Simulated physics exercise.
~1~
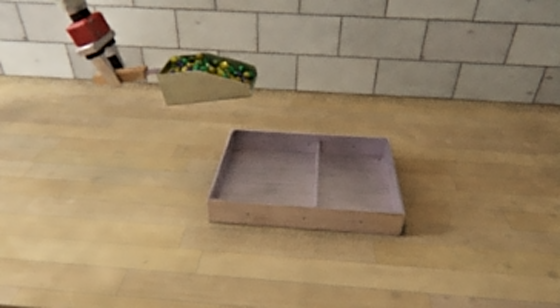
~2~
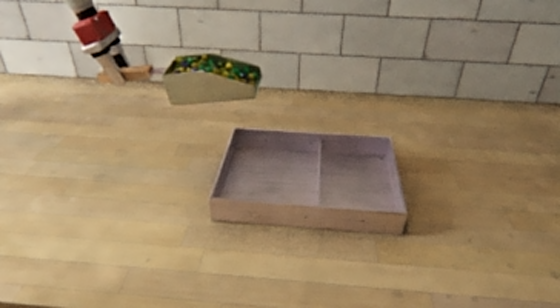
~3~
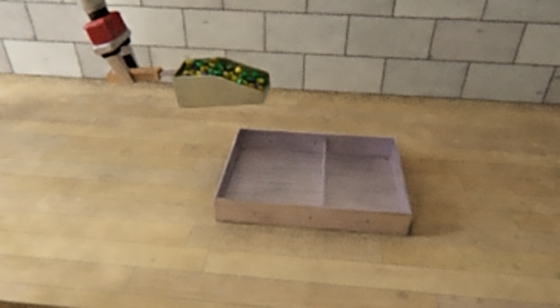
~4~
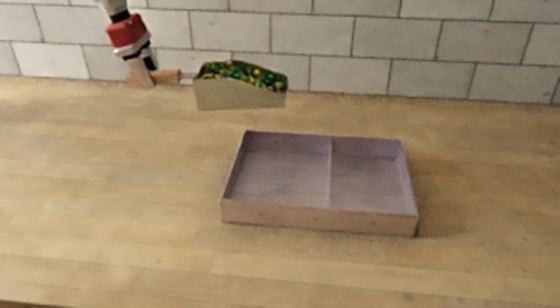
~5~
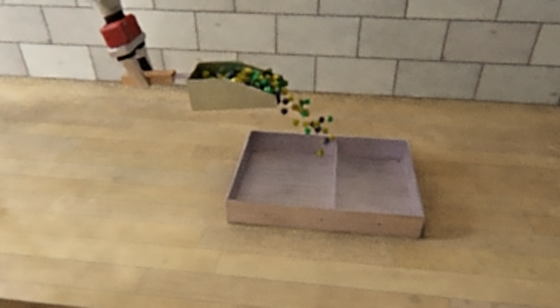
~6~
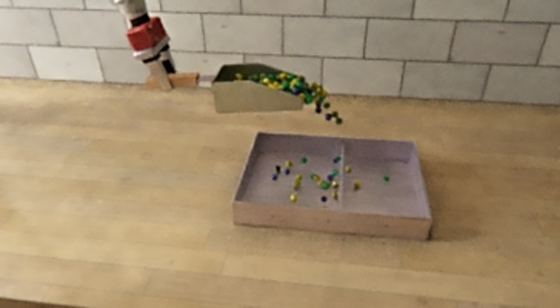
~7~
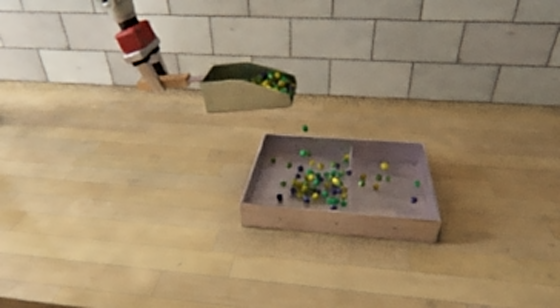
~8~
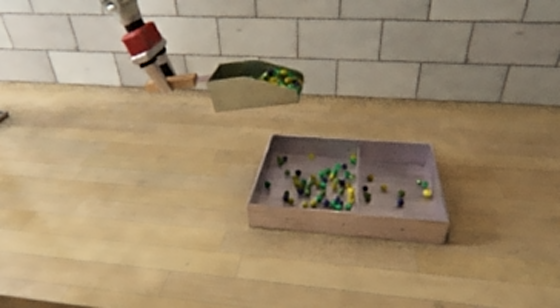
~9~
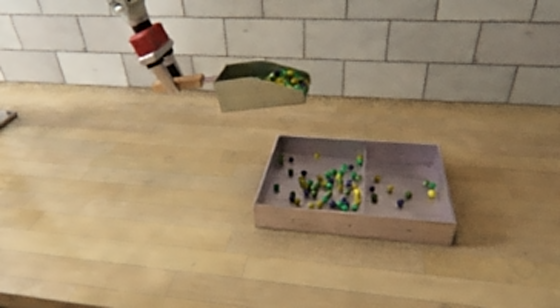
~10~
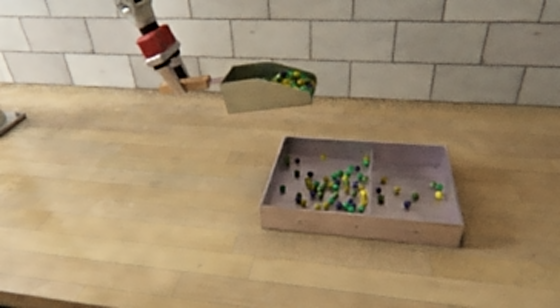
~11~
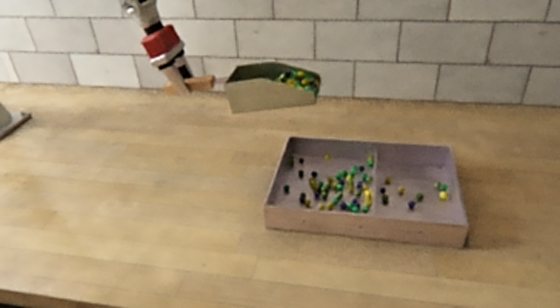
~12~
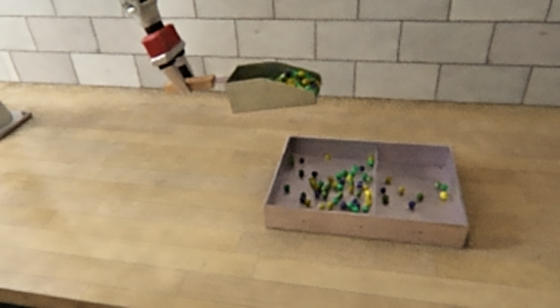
A metal scoop heaped with small round green, yellow and dark sweets hangs from a red, white and black robot arm above a wooden counter, up and to the left of a shallow tray split by a cross wall. The scoop edges right, then sweets begin tumbling off its open front. They scatter across the tray, mostly on the left side, with a few landing beyond the divider. The stream thins and stops as the scoop tips back. Finally the scoop hangs still, keeping many sweets, while the rest lie spread over the tray.
